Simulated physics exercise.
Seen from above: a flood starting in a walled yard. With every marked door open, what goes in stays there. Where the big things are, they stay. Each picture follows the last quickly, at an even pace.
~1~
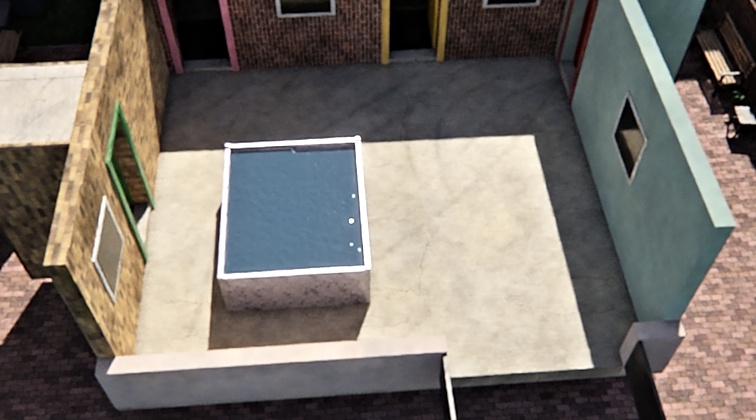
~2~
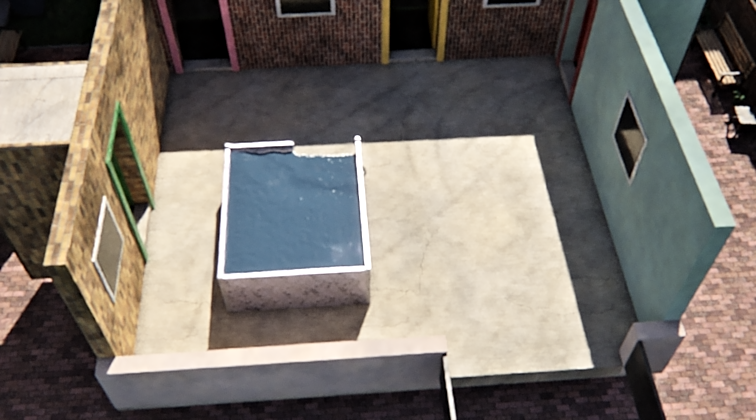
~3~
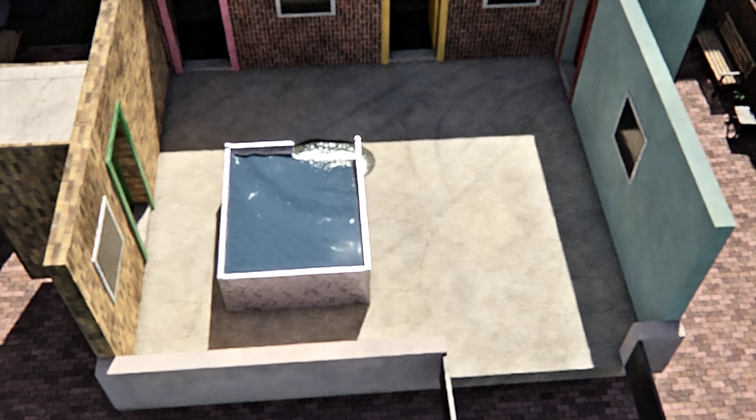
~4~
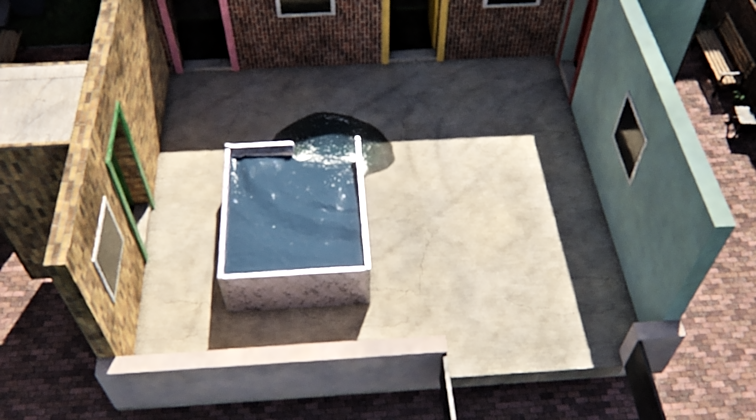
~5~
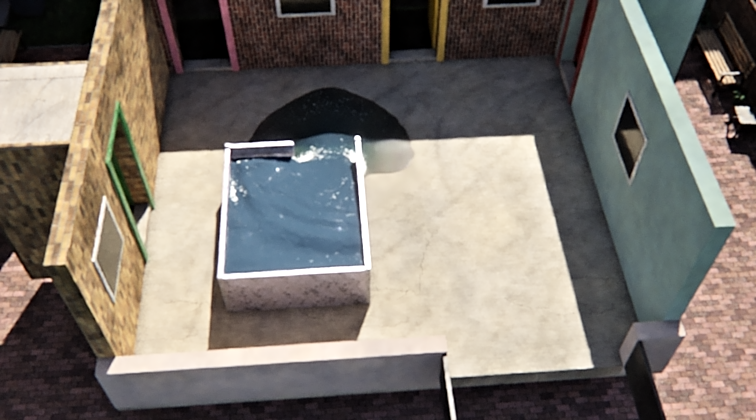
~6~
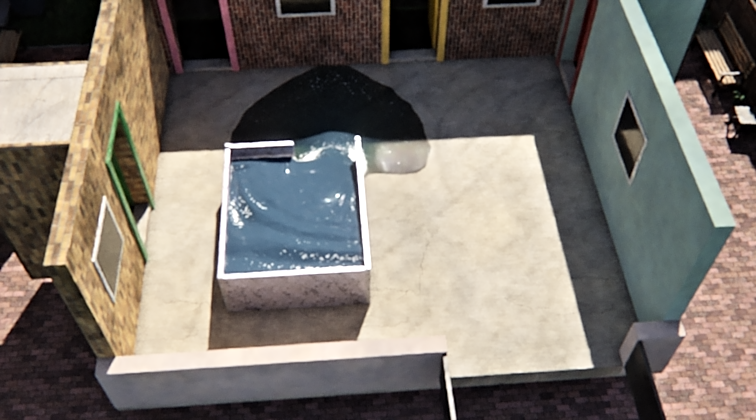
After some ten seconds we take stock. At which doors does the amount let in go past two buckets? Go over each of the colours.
In the end red door: Over the line on that one; green door: Not over the line on that one; pink door: Over the line on that one; yellow door: Over the line on that one.
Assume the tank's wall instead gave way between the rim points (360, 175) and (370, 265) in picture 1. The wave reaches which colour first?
The door marked red is first in line.
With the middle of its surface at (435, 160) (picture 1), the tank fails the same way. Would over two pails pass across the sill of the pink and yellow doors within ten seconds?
The way I see it, pink stays short of it and yellow tops the mark.
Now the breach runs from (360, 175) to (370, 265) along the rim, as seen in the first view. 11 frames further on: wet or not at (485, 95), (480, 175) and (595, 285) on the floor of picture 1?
One by one: Unsoaked; waterlogged; waterlogged.
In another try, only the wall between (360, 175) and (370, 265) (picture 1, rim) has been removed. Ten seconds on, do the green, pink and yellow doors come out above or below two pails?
The green door falls short, the pink door falls short, the yellow door falls short.
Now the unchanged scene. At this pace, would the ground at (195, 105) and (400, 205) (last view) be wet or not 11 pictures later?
Soaked, not wet.
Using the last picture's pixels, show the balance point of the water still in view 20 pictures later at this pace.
I'd place it roughly at (331, 163).
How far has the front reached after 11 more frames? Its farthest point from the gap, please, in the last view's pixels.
Somewhere near (549, 56).
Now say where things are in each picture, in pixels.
The first picture shows the tank at (294, 207) is whole and still.
In the second picture, water pours out on the tank's far side and has run to (363, 173).
In the third picture, the front is at a hidden place, out from the gap on the tank's far side.
In the fourth picture, water pours out on the tank's far side and has run to (337, 117).
In the fifth picture, water pours out on the tank's far side and has run to (333, 91).
In the sixth picture, water pours out on the tank's far side and has run to (341, 68).
A moment on, water covers 25 % of the floor; the red door not reached, the green door not reached, the pink door wet at the sill, nothing in, the yellow door under two buckets in.
Next, water covers 35 % of the floor; the red door not reached, the green door not reached, the pink door under two buckets in, the yellow door over two buckets in.
Then, water covers 45 % of the floor; the red door over two buckets in, the green door not reached, the pink door over two buckets in, the yellow door far over two buckets in.
Later, water covers 80 % of the floor; the red door far over two buckets in, the green door wet at the sill, nothing in, the pink door far over two buckets in, the yellow door far over two buckets in.
In the end, water covers 95 % of the floor; the red door far over two buckets in, the green door wet at the sill, nothing in, the pink door far over two buckets in, the yellow door far over two buckets in.
